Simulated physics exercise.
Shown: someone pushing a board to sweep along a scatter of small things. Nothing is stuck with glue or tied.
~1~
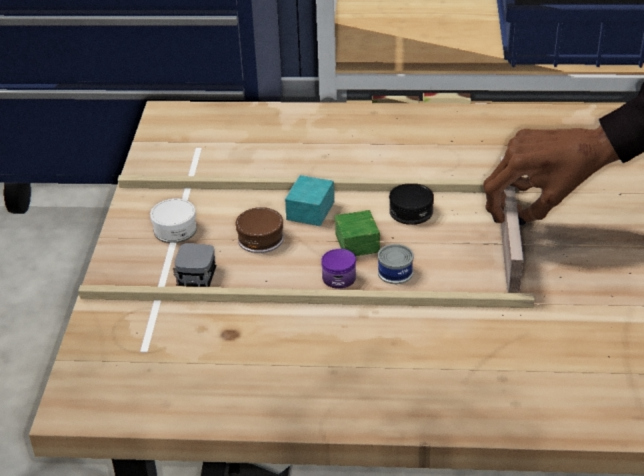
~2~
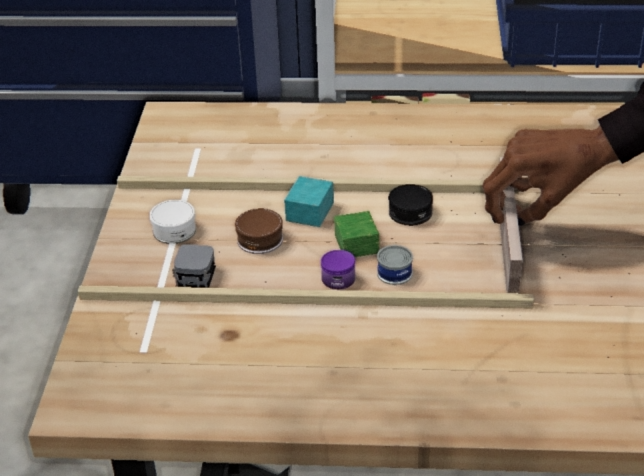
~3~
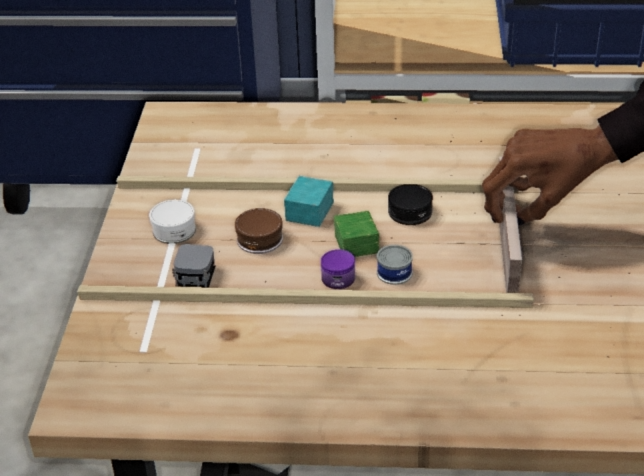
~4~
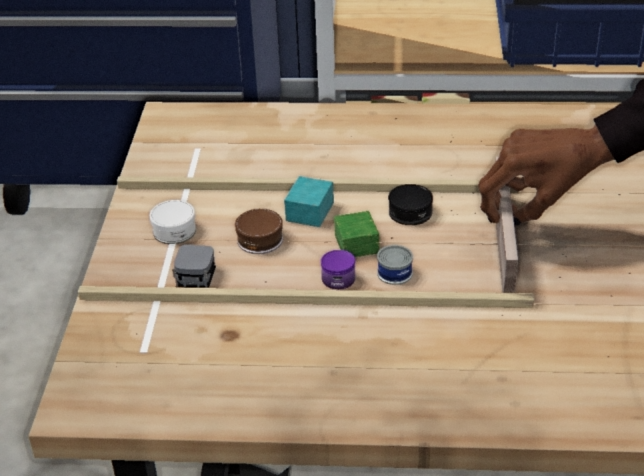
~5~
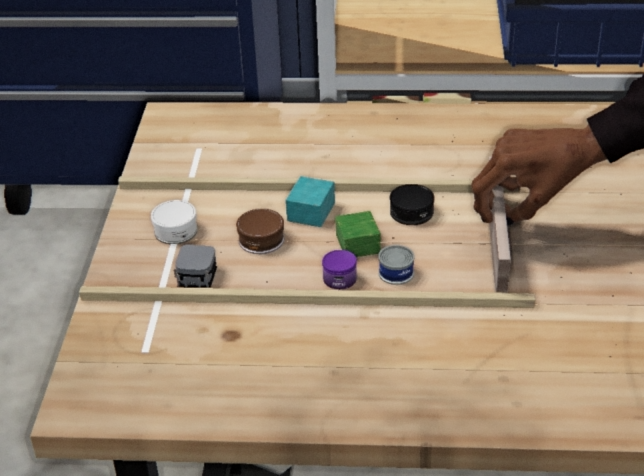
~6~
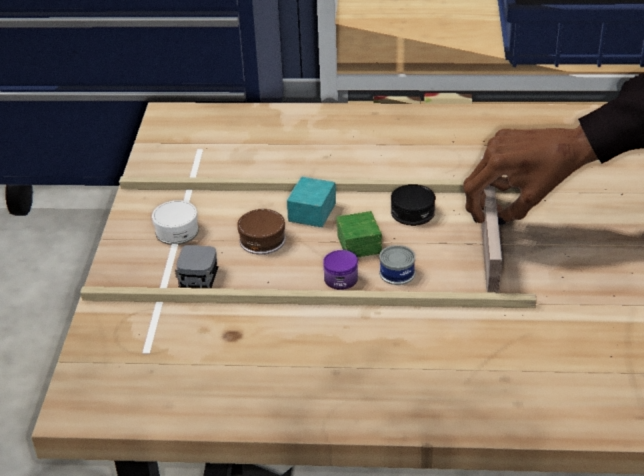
A hand held an upright board at the right of a wooden table and slid it slightly left, while the small tins, tubs and blocks scattered between two thin strips stayed where they were.
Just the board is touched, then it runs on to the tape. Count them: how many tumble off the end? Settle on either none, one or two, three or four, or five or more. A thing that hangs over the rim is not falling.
Once the push stops, one or two will be gone from the table.
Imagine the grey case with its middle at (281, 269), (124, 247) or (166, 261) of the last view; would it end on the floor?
Taking each place in turn, the object keeps its place; keeps its place; keeps its place.
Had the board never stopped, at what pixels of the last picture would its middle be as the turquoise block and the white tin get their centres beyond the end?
Its middle is about (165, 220) and about (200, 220).
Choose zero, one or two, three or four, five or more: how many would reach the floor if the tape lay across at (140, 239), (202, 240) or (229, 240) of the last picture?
Falls: Three or four; zero; none at all.
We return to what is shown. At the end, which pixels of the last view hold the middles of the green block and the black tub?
You'll find the green block at roughly (158, 230) and the black tub at roughly (163, 200).
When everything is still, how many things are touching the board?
In contact: 4.
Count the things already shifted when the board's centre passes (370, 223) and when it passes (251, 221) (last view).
The first number is 5, the next one 8.
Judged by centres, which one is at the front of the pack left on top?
The turquoise block.
Early on, none off yet; white tin at rest near (176, 223); grey case at rest near (197, 268); brown tin at rest near (262, 232).
A while later, none off yet; white tin moving near (168, 221); grey case at rest near (194, 268); brown tin travelled about its own width near (209, 232).
Finally, the number that fall off is one or two; lost, white tin.
